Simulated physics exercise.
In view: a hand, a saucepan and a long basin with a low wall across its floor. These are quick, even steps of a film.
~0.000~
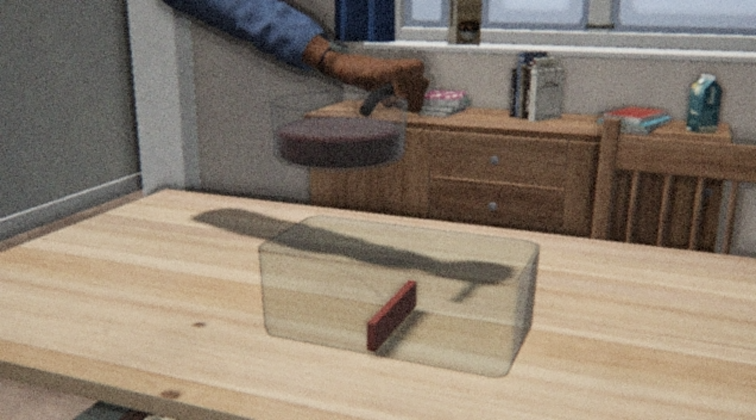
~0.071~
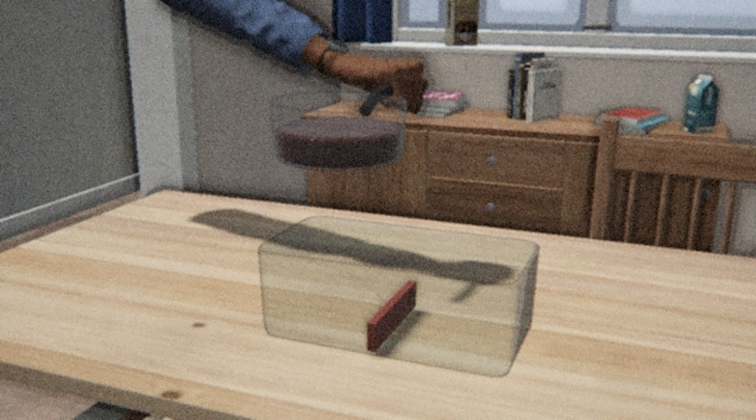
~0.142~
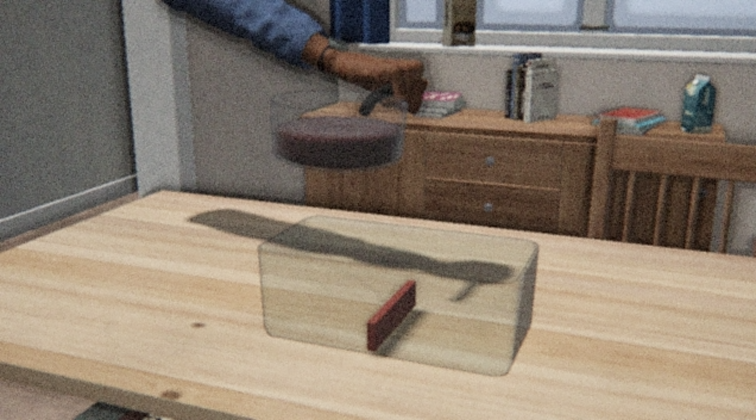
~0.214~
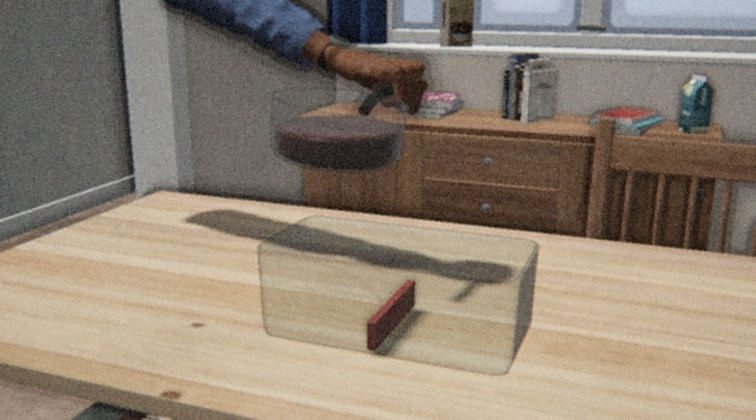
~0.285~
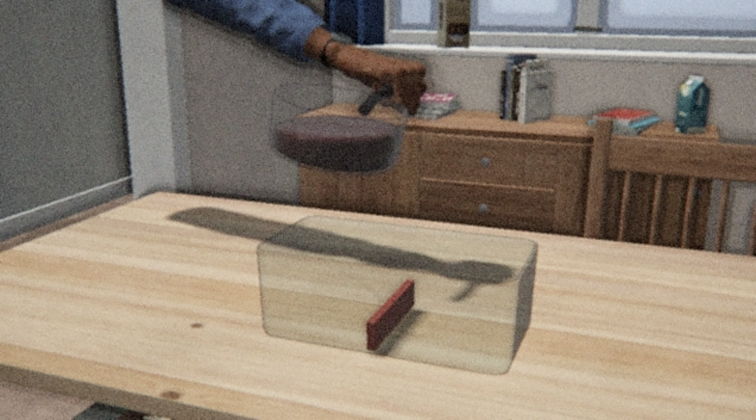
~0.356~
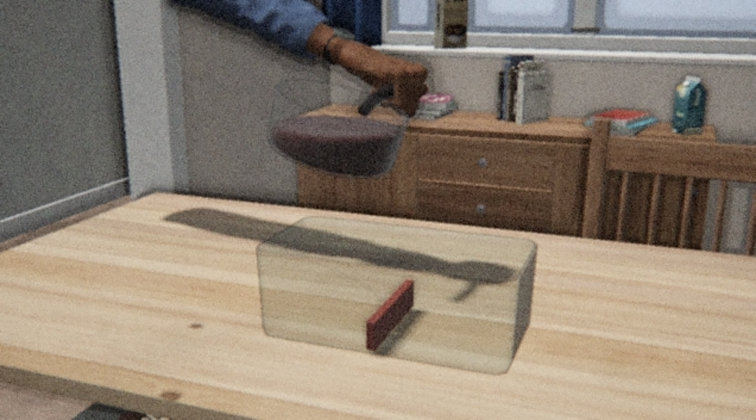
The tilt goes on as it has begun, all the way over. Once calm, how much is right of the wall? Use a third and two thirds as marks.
It comes to above two thirds.
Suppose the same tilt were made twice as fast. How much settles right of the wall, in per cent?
It comes to 70 per cent or so.
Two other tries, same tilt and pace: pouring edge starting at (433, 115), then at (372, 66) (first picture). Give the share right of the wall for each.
Roughly 95 per cent, and 70 per cent.
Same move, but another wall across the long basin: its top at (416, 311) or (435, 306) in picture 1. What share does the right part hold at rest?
About 65 and 50 per cent.
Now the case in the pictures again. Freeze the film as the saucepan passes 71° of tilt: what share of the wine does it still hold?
Roughly 50 in a hundred.
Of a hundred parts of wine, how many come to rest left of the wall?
About 15 per cent.
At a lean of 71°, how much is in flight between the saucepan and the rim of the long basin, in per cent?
It comes to 30 per cent or so.
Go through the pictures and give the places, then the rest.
In the first frame, tilt 0°; pouring edge (402, 107); surface from (285, 123) to (401, 132); the long basin's rim runs from (285, 233) to (529, 265); the wall's top is at (393, 302).
In the second frame, tilt 1°; pouring edge (402, 107); surface from (285, 124) to (400, 132).
In the third frame, tilt 3°; pouring edge (402, 109); surface from (284, 123) to (400, 132).
In the fourth frame, tilt 6°; pouring edge (403, 113); surface from (283, 121) to (400, 132).
In the fifth frame, tilt 10°; pouring edge (404, 118); surface from (282, 121) to (399, 132).
In the sixth frame, tilt 16°; pouring edge (404, 125); surface from (280, 120) to (401, 133).
A moment on, the saucepan is tipped part way and 48 per cent is still to pour, 0 is left of the wall and 21 right of it.
Next, the saucepan is tipped right over and 5 per cent is still to pour, 9 is left of the wall and 79 right of it.
Then the saucepan is tipped right over and 0 per cent is still to pour, 16 is left of the wall and 83 right of it.
Later the saucepan is tipped right over and 0 per cent is still to pour, 16 is left of the wall and 83 right of it.
In the end 16 per cent lies left of the wall, 83 right of it and 1 outside.
